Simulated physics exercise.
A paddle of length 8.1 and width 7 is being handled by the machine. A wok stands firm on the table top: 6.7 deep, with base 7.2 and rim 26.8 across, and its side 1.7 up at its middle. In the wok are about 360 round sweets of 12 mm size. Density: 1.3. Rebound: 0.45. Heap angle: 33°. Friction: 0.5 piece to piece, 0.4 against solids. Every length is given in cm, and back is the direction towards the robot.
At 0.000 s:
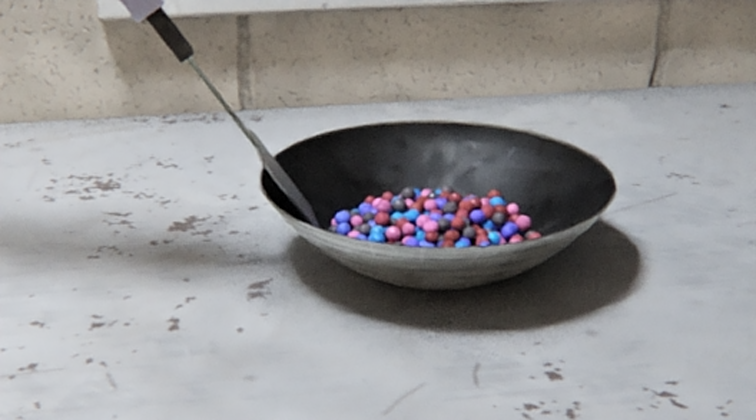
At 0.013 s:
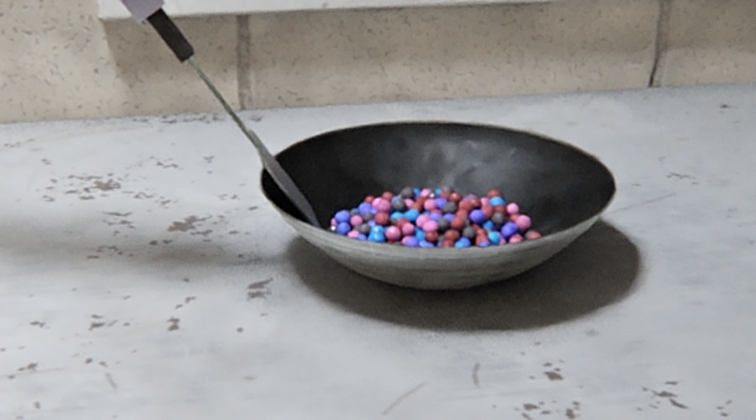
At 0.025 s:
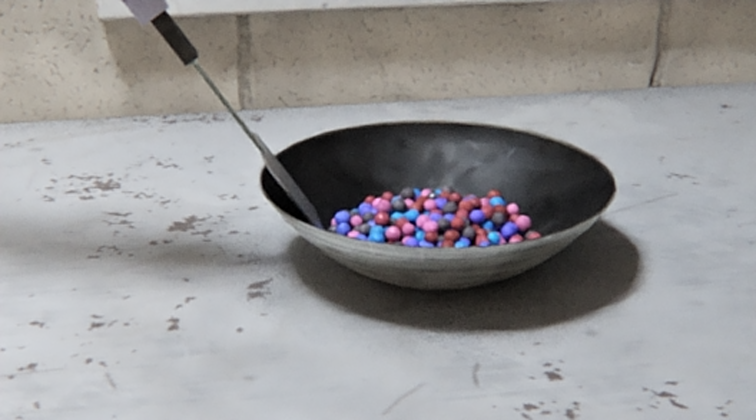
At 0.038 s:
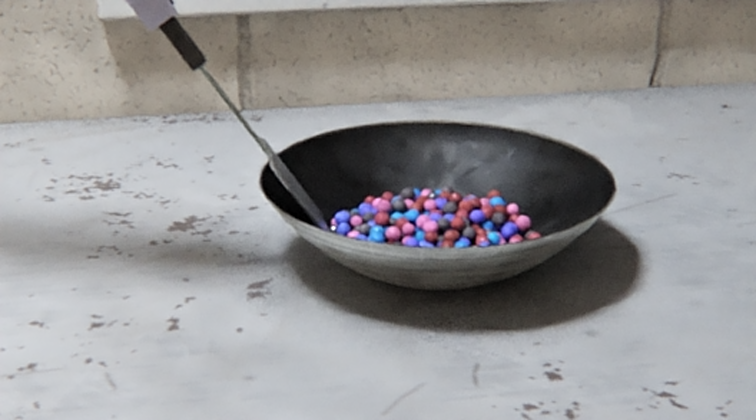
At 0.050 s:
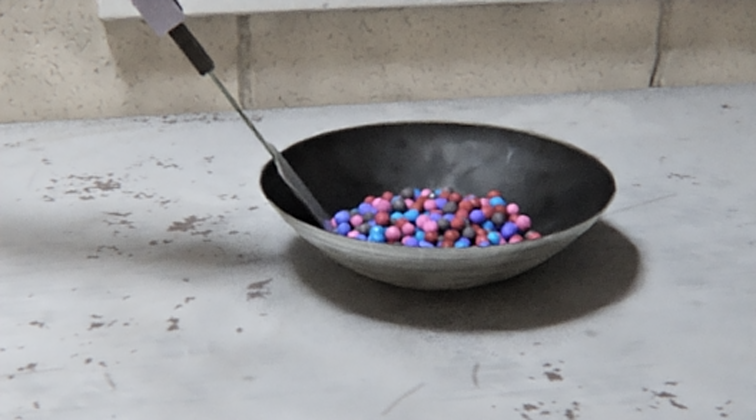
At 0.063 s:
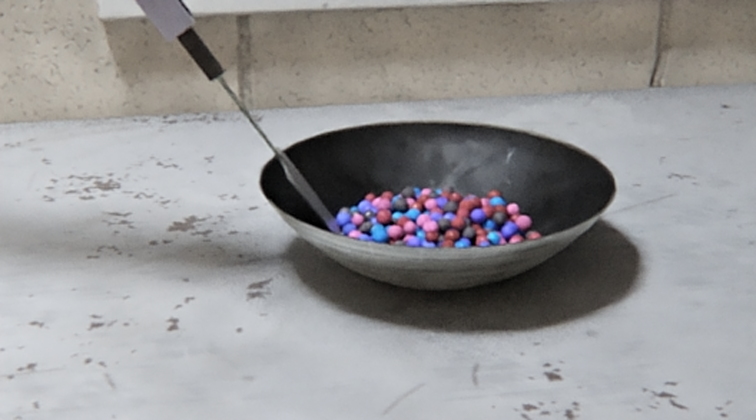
A wok of colourful round sweets sits still as a paddle slides slightly right inside it.
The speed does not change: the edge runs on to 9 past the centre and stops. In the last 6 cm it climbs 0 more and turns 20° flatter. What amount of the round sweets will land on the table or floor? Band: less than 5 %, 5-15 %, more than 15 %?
5-15 %.
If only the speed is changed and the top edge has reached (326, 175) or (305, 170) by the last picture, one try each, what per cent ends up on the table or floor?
That comes to about 40 and about 20 percent, in that order.
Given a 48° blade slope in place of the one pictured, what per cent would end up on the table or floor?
Estimate: Approx. 10 %.
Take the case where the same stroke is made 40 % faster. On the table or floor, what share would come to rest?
Then about 15 per cent.
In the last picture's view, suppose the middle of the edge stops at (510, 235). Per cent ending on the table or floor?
Something near 0 in a hundred.
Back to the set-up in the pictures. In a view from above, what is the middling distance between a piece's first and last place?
Somewhere around 5 centimetres, I'd say.
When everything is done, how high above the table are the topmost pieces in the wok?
Roughly 8.5 centimetres.
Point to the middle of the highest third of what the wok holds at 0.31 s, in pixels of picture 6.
Centre: Roughly (544, 191) in the last picture.
By 0.19 s, sloping 56°, highest piece 5 above the table; 358 in the wok.
By 0.31 s, sloping 49°, highest piece 7 above the table; 358 in the wok.
By 0.58 s, sloping 36°, highest piece 9 above the table; 331 in the wok, 25 on the table or floor, 2 on the blade or in flight.
By 1.63 s, sloping 36°, highest piece 9 above the table; 331 in the wok, 27 on the table or floor.
Final count, 331 in the wok, 27 on the table or floor. That is 8 % on the table or floor.
